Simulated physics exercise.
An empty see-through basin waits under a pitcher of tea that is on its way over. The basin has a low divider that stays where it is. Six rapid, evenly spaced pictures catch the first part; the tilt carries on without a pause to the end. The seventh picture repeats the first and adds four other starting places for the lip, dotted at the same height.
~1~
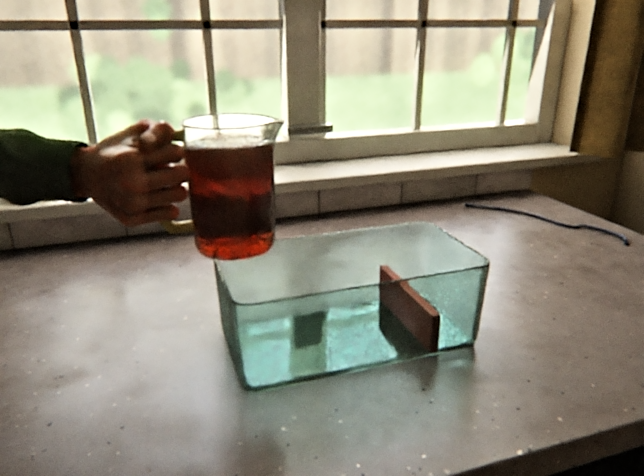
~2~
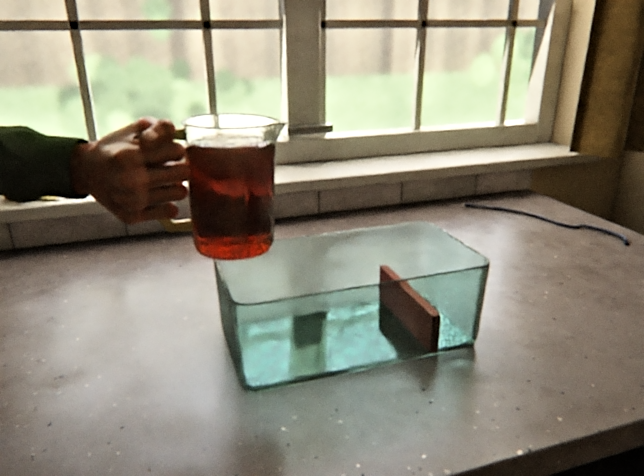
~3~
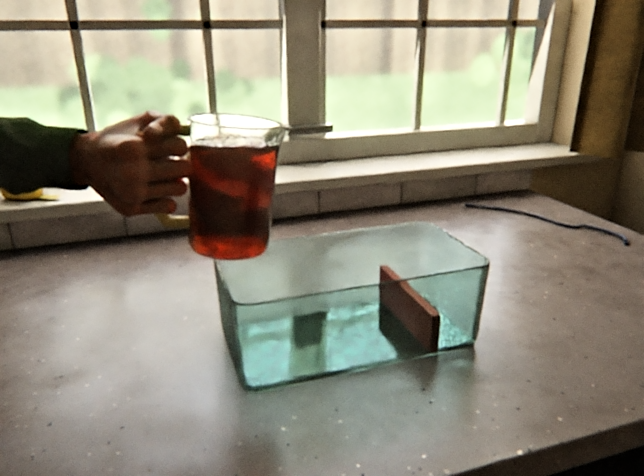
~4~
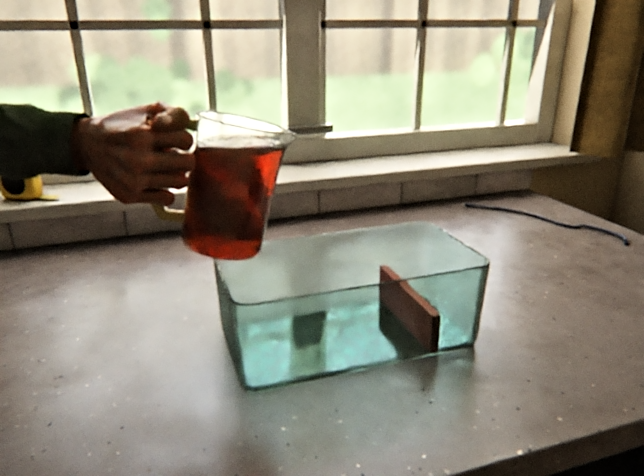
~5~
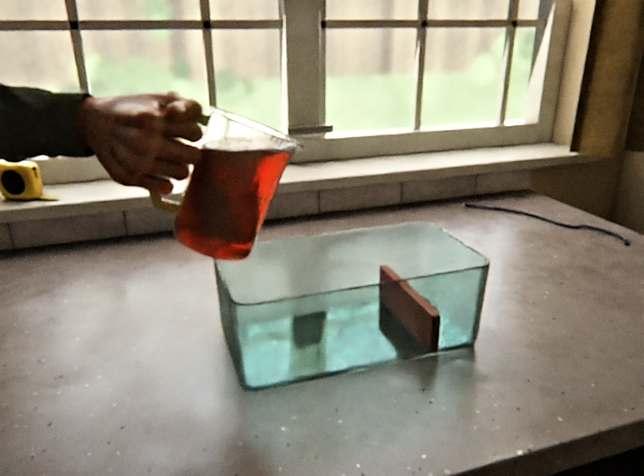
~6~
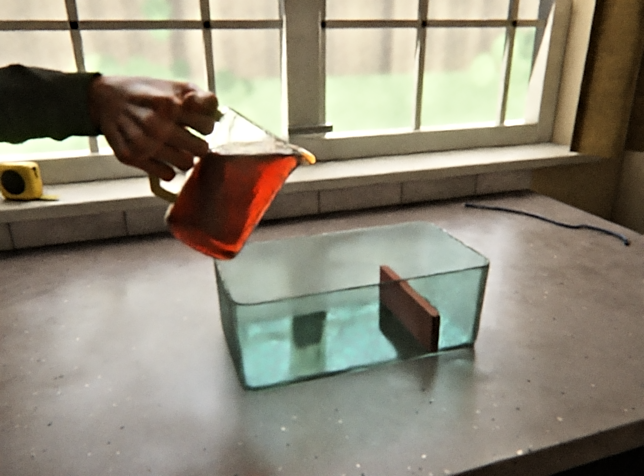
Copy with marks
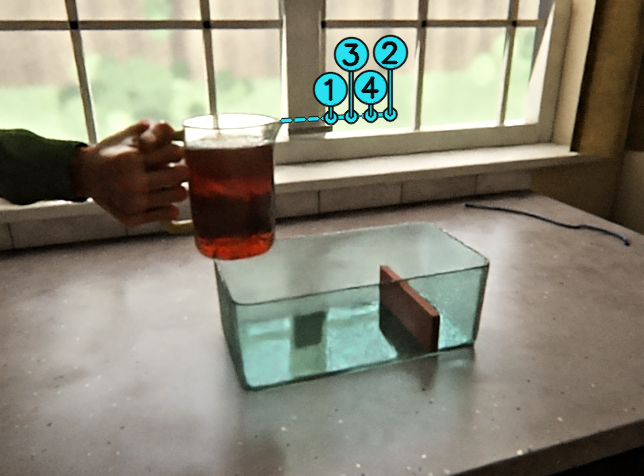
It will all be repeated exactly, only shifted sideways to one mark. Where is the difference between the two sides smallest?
Take 3.
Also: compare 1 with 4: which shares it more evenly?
Here it is place 4.
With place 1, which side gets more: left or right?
The left side.
On the marked copy, 1 at (330, 117); 2 at (390, 114); 3 at (351, 116); 4 at (370, 115).
With 1, about 95 % ends left of the wall and 3 % right of it.
With 2, about 27 % ends left of the wall and 72 % right of it.
With 3, about 46 % ends left of the wall and 52 % right of it.
With 4, about 34 % ends left of the wall and 63 % right of it; 3 % is lost outside.
